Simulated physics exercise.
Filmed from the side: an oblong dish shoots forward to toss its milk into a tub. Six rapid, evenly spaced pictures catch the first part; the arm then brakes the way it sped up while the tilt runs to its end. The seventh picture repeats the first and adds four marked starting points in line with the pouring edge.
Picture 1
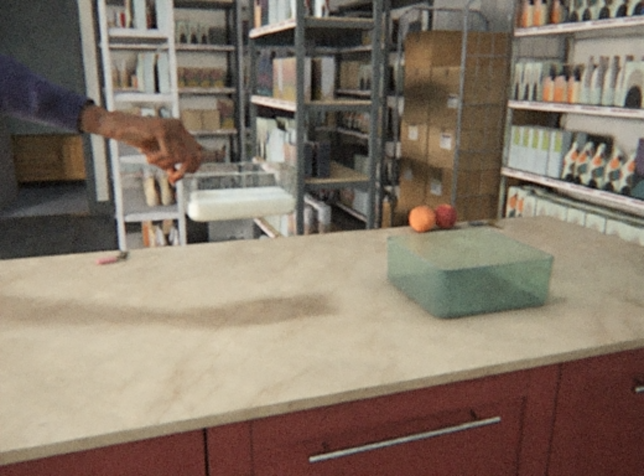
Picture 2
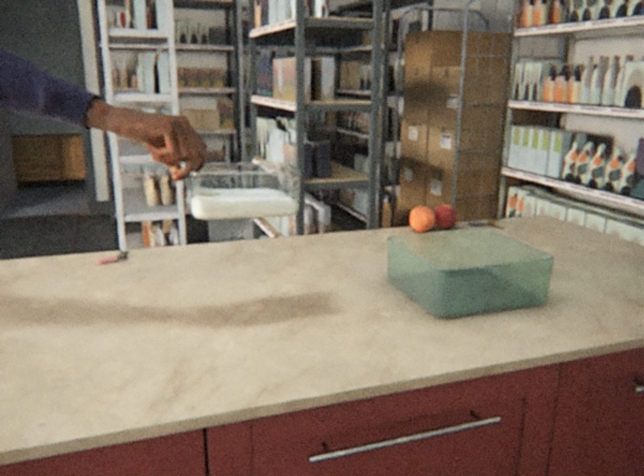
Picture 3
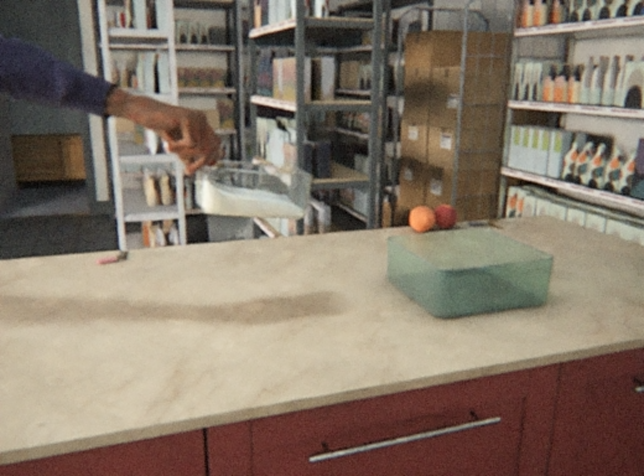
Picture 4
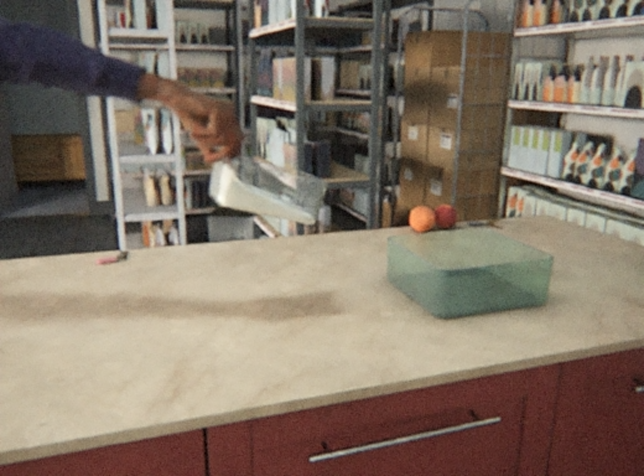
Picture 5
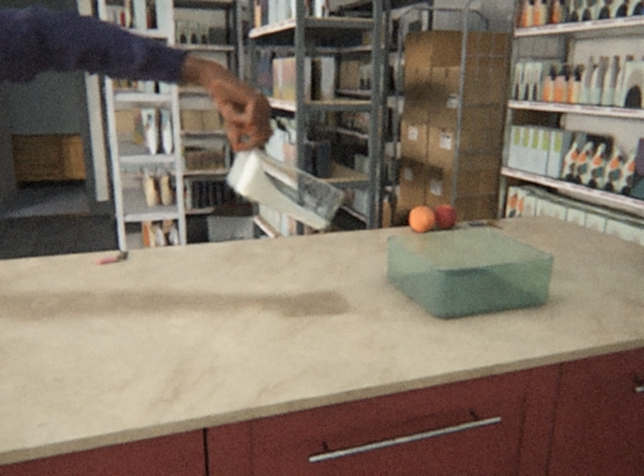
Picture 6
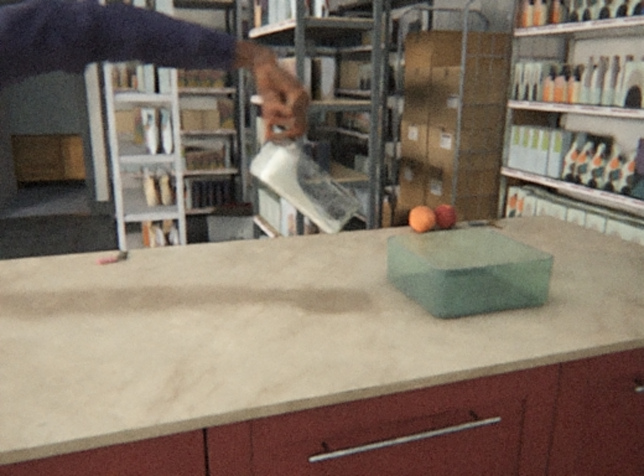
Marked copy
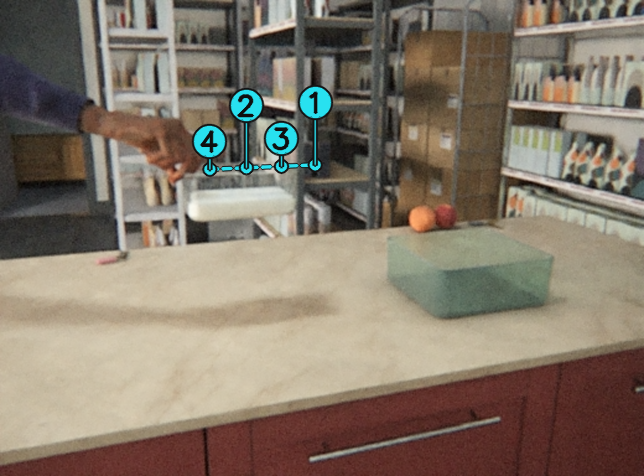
A hand moving a clear oblong dish of milk rightward above a pale counter, tilting it steeply near a greenish glass tub.
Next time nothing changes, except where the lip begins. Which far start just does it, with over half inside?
Place 1.
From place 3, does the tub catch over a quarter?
Yes, clearly.
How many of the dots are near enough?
One of the four.
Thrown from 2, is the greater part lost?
Yes, that goes wrong.
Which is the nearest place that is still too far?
That would be 3.
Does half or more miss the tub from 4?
Yes, that goes wrong.
On the marked copy, 1 at (315, 164); 2 at (246, 167); 3 at (281, 166); 4 at (209, 169).
Choosing 1, about 68 % lands in the tub, 22 % falls short and 10 % goes beside or beyond.
Choosing 2, about 15 % lands in the tub, 81 % falls short and 4 % goes beside or beyond.
Choosing 3, about 32 % lands in the tub, 61 % falls short and 6 % goes beside or beyond.
Choosing 4, about 1 % lands in the tub, 98 % falls short.
